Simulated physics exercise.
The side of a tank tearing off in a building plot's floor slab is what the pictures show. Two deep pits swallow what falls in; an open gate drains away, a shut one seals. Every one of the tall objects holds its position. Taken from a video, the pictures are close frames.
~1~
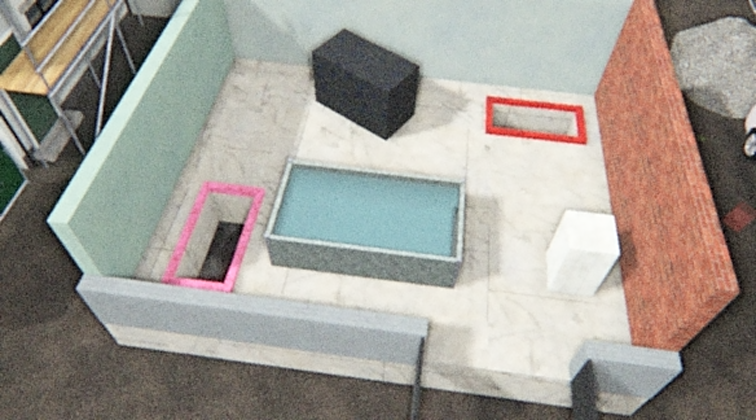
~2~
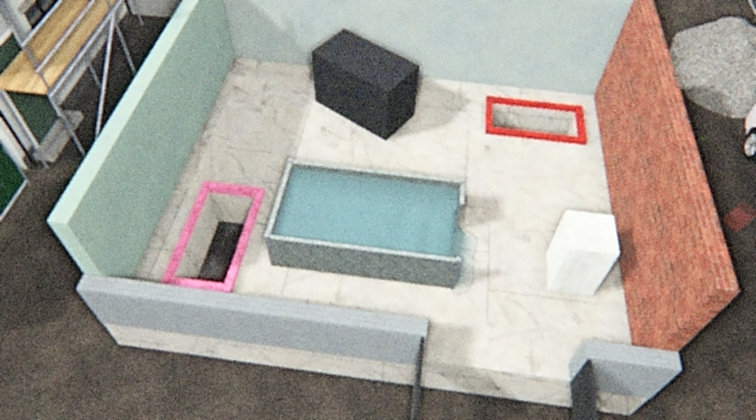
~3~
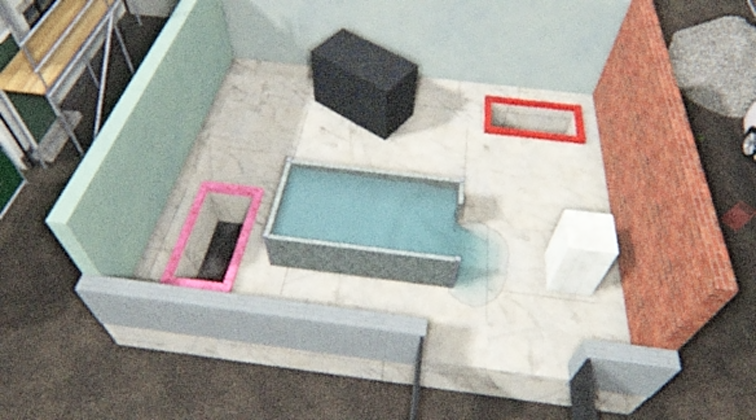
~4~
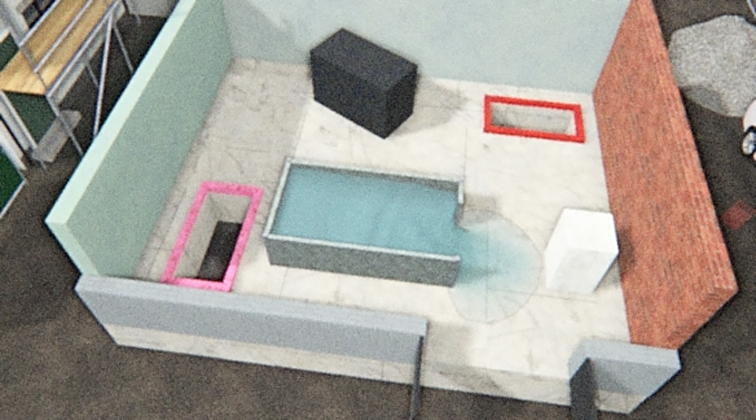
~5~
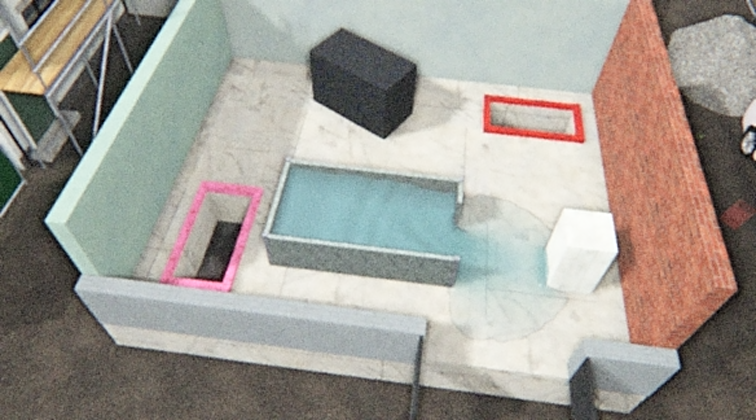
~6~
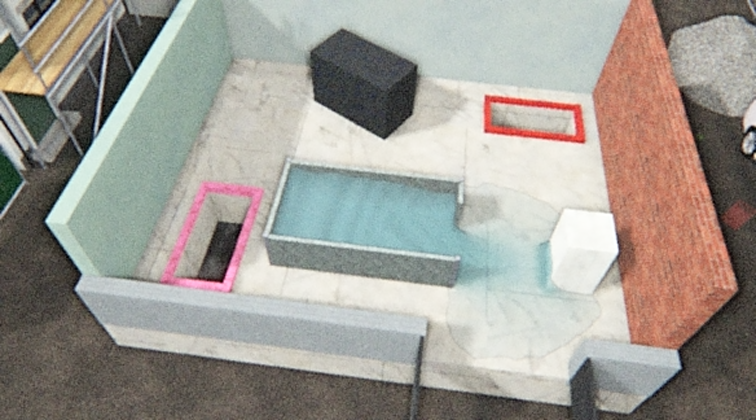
A grey open tank of blue water stands mid-floor on a pale slab, seen from above, with green and pale blue walls behind and a brick wall at right. A pink-rimmed pit lies left, a red-rimmed one upper right, a black block behind and a white block right. The tank's right side opens, and water pours out, spreading rightward around the white block, the view nearly still.
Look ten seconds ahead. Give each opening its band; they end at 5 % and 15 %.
In order: The gate claims a heavy share - exceeding fifteen per cent; the red pit claims an in-between share - five to fifteen per cent; the pink pit claims a light share - short of five per cent.
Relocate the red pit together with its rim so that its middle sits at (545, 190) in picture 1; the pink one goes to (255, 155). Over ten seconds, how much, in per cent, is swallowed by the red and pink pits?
Red share 20%, pink share 0%.
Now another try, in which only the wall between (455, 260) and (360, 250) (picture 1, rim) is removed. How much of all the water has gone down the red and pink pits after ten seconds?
Estimates in per cent: Red 0, pink 6.
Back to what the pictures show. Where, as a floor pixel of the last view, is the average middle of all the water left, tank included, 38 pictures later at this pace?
I'd put my finger on (473, 208).
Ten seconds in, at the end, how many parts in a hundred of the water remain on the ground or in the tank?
Around 66 parts in a hundred.
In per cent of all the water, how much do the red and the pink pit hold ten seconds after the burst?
Approximate shares: 10 per cent and 0 per cent.
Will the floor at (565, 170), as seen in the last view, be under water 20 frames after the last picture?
Looking at that place, I'd say inundated.
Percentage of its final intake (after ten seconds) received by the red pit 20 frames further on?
Near 25 in a hundred.
A moment on, water covers 20 % of the floor; the gate 1 %, the red pit 0 %, the pink pit 0 %.
Next, water covers 25 % of the floor; the gate 4 %, the red pit 0 %, the pink pit 0 %.
Then, water covers 30 % of the floor; the gate 11 %, the red pit 2 %, the pink pit 0 %.
Later, water covers 50 % of the floor; the gate 19 %, the red pit 8 %, the pink pit 0 %.
In the end, water covers 75 % of the floor; the gate 25 %, the red pit 9 %, the pink pit 0 %.
